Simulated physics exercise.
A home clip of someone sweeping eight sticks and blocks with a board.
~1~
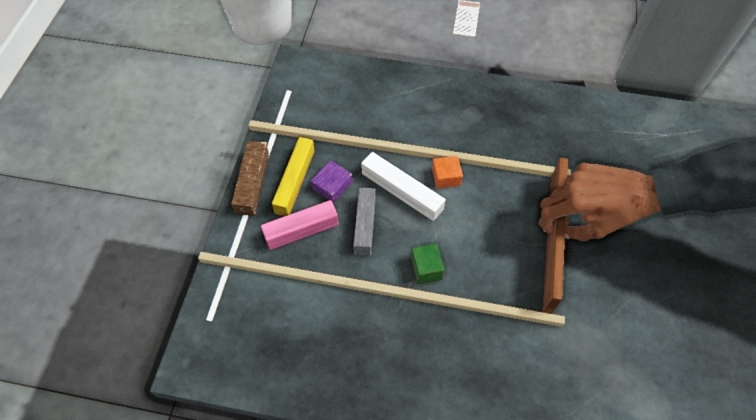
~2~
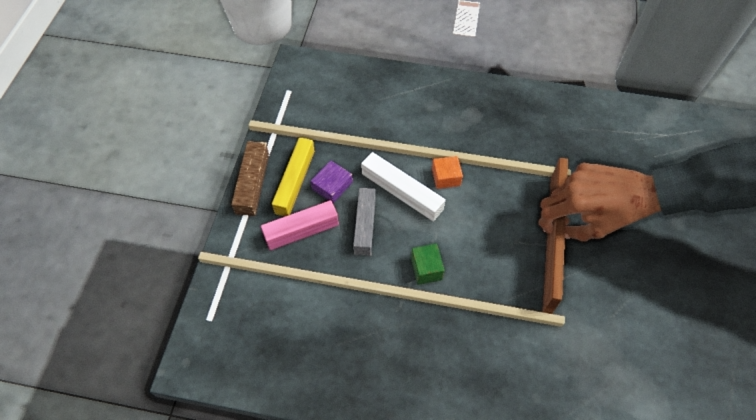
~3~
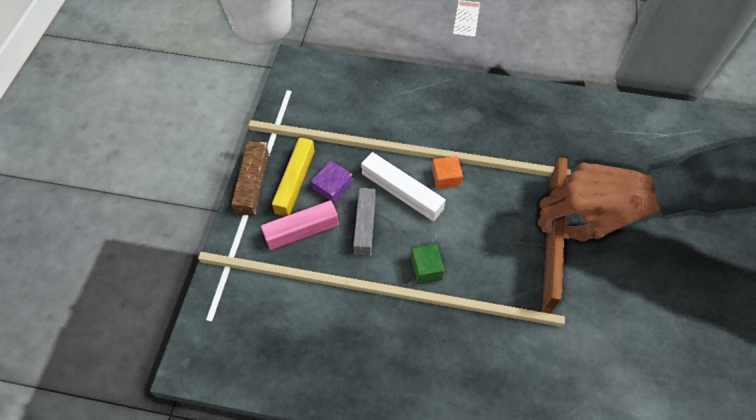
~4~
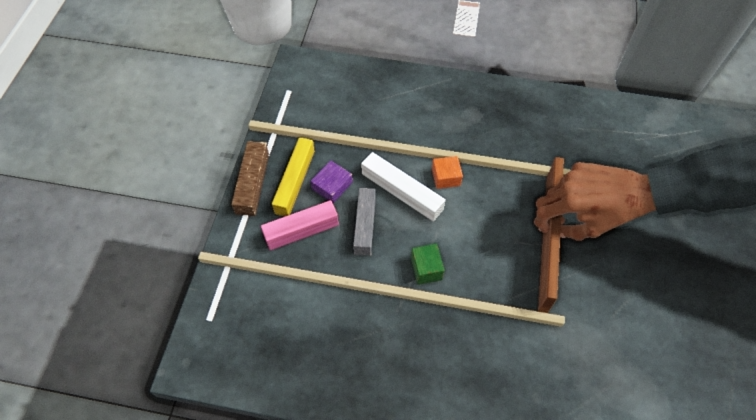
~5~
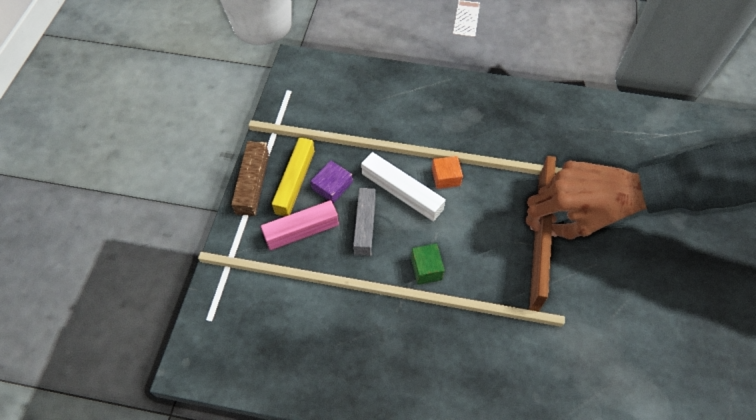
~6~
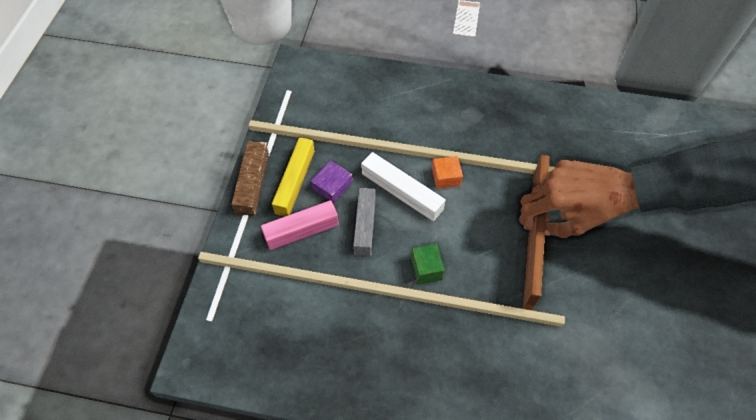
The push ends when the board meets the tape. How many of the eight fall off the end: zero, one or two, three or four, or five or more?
The number that fall off is five or more.
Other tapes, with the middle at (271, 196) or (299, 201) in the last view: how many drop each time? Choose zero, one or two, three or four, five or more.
One after another: Three to four; one to two.
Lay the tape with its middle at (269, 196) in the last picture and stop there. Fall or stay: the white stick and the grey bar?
The white stick stays on, the grey bar holds on.
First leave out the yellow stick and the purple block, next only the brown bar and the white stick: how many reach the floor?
First 4, then 2.
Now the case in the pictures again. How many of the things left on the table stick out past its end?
0 of them.
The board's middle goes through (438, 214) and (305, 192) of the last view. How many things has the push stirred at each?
The counts are 3 and 8.
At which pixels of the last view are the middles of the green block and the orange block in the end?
The green block at (225, 228), the orange block at (258, 139).
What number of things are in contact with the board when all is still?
2 of them.
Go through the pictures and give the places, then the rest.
Brown bar (251, 178); yellow stick (294, 176); pink stick (300, 225); board (556, 233); tape (254, 193), in the first frame.
Yellow stick (294, 177); board (556, 233), in the second frame.
Pink stick (301, 225); orange block (447, 173), in the third frame.
Brown bar (251, 178); green block (427, 264), in the fourth frame.
Yellow stick (294, 177); white stick (402, 186), in the fifth frame.
Brown bar (251, 178); yellow stick (294, 177); pink stick (301, 225); board (537, 230); tape (254, 193), in the sixth frame.
A little later, none off yet; brown bar at rest near (251, 178); yellow stick at rest near (294, 177); pink stick at rest near (301, 225).
When it is over, the number that fall off is five or more; down, white stick, grey bar, purple block, pink stick, yellow stick and brown bar.
